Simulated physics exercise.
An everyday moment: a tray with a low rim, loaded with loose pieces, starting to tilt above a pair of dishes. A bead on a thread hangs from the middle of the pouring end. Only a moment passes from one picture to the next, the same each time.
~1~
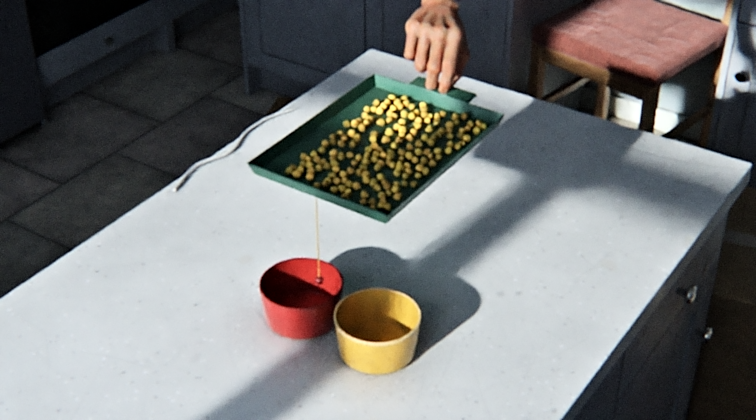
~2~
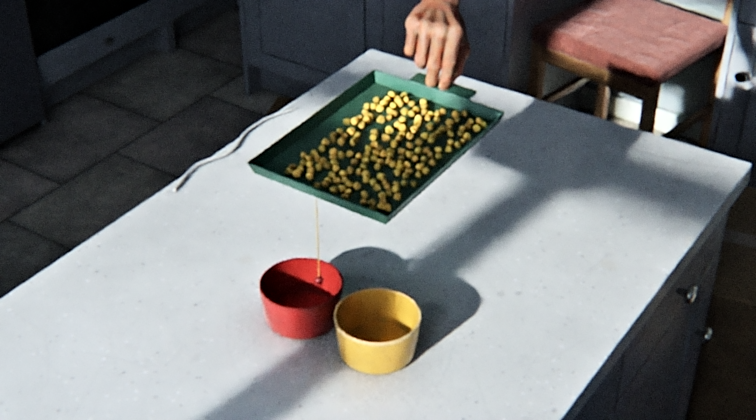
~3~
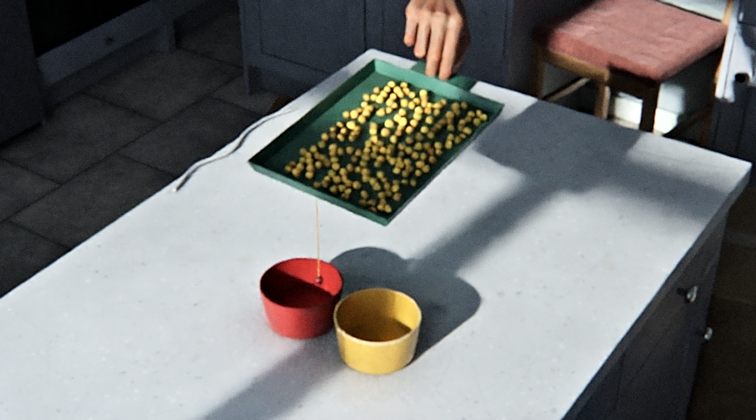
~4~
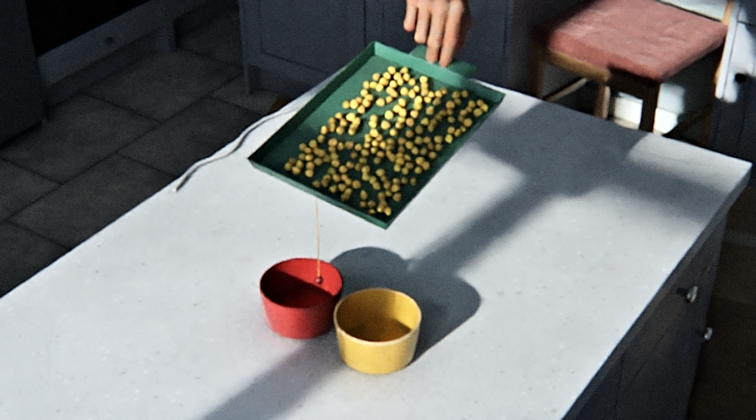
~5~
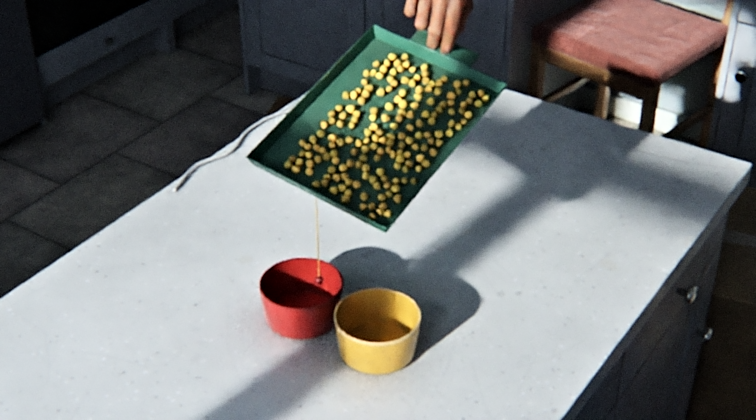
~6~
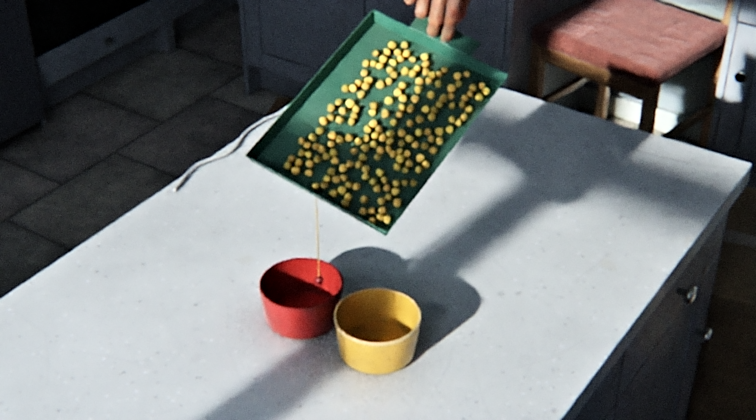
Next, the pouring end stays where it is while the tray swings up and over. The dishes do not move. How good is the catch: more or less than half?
Together they catch more than half.
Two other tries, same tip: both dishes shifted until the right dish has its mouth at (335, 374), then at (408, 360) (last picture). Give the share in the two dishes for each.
Roughly 10 per cent, and 50 per cent.
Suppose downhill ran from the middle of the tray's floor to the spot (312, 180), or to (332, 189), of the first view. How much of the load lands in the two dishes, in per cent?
The first gives 30 %, the second 30 %.
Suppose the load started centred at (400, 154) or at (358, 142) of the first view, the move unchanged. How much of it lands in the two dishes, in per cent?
The first gives 90 %, the second 80 %.
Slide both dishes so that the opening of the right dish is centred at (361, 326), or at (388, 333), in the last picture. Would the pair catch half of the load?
In turn: More than half; more than half.
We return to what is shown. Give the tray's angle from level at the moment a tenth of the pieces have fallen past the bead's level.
At about 75°.
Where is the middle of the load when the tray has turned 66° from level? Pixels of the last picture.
Close to (379, 204).
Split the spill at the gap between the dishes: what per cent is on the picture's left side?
Near 40 %.
Just after the last frame, tray tipped steeply; almost all on the tray; about a tenth in the air.
A moment on, tray tipped past a quarter turn; about a tenth on the tray; roughly two thirds in the right dish; roughly a quarter outside both; roughly a quarter in the air.
Further on, tray tipped past a quarter turn; the larger part in the right dish; roughly a quarter outside both.
When it is over, tray tipped past a quarter turn; the larger part in the right dish; not one in the left dish; roughly a quarter outside both.
